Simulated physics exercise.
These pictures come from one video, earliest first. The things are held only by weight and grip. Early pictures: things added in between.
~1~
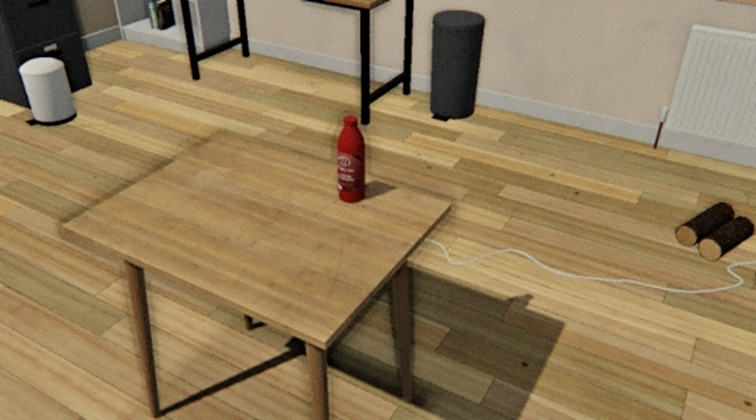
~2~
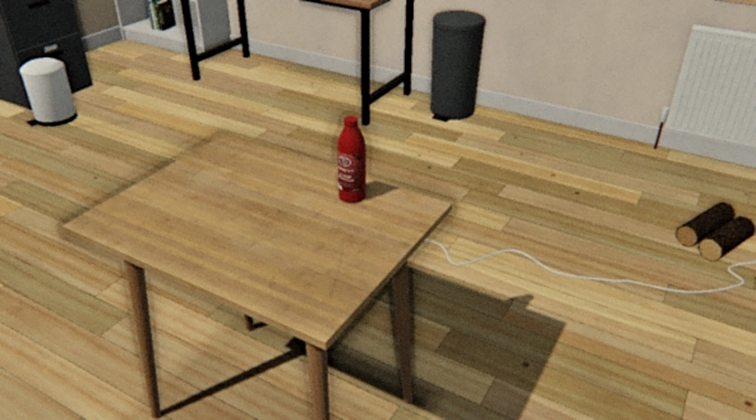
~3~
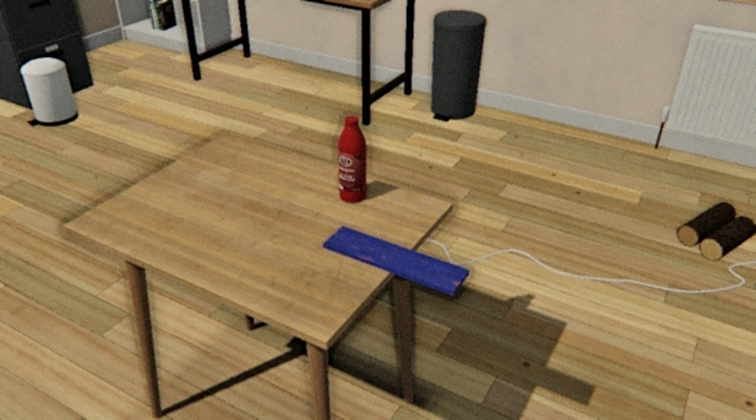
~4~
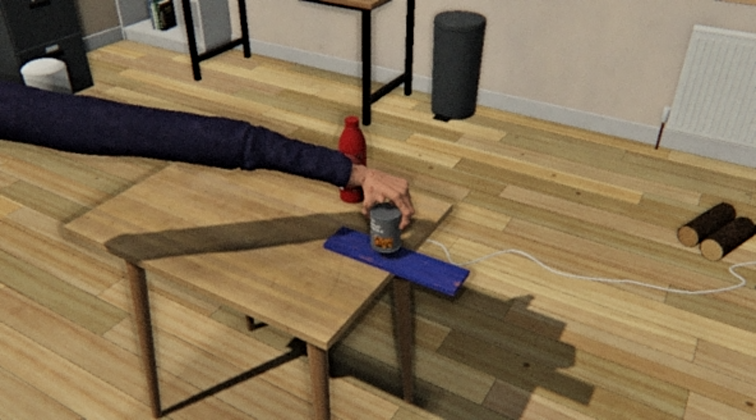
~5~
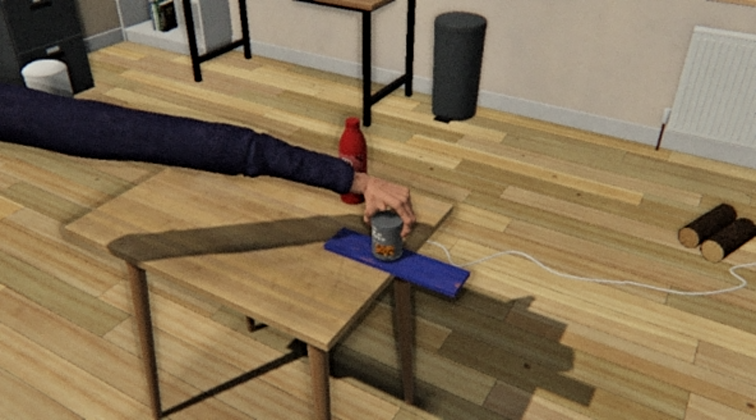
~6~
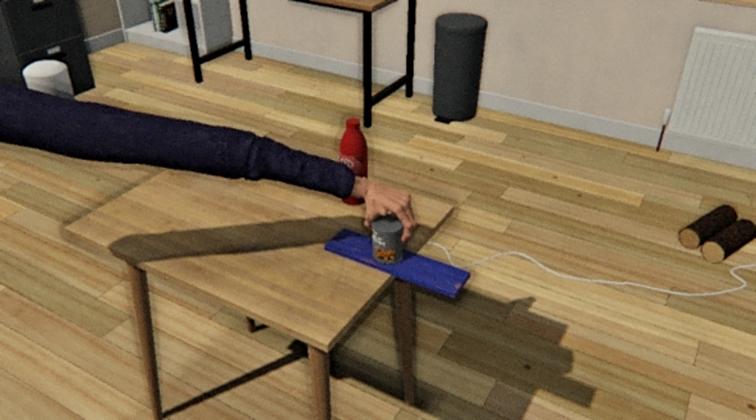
The video shows a wooden table with a red bottle on it, then a blue board appears across the table's right edge. A hand reaches in from the left and lowers a grey tin slightly onto the board, keeping hold of it.
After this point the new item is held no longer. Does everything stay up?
Yes.
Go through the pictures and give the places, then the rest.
In the first picture, the last thing is not in view yet.
In the second picture, the last thing is not in view yet.
In the third picture, the last thing is not in view yet; blue board (394, 259).
In the fourth picture, coming down; grey tin (386, 227); blue board (394, 259).
In the fifth picture, coming down; grey tin (388, 235); blue board (395, 260).
In the sixth picture, in place under the hand; grey tin (388, 239); blue board (395, 261).
Then, 0.30 s after the last picture, nothing has stirred.
Then, 0.70 s after the last picture, grey tin resting near (388, 239).
At rest, all 3 in place. Seen from the same camera at the end, grey tin near (388, 239). The board holds.
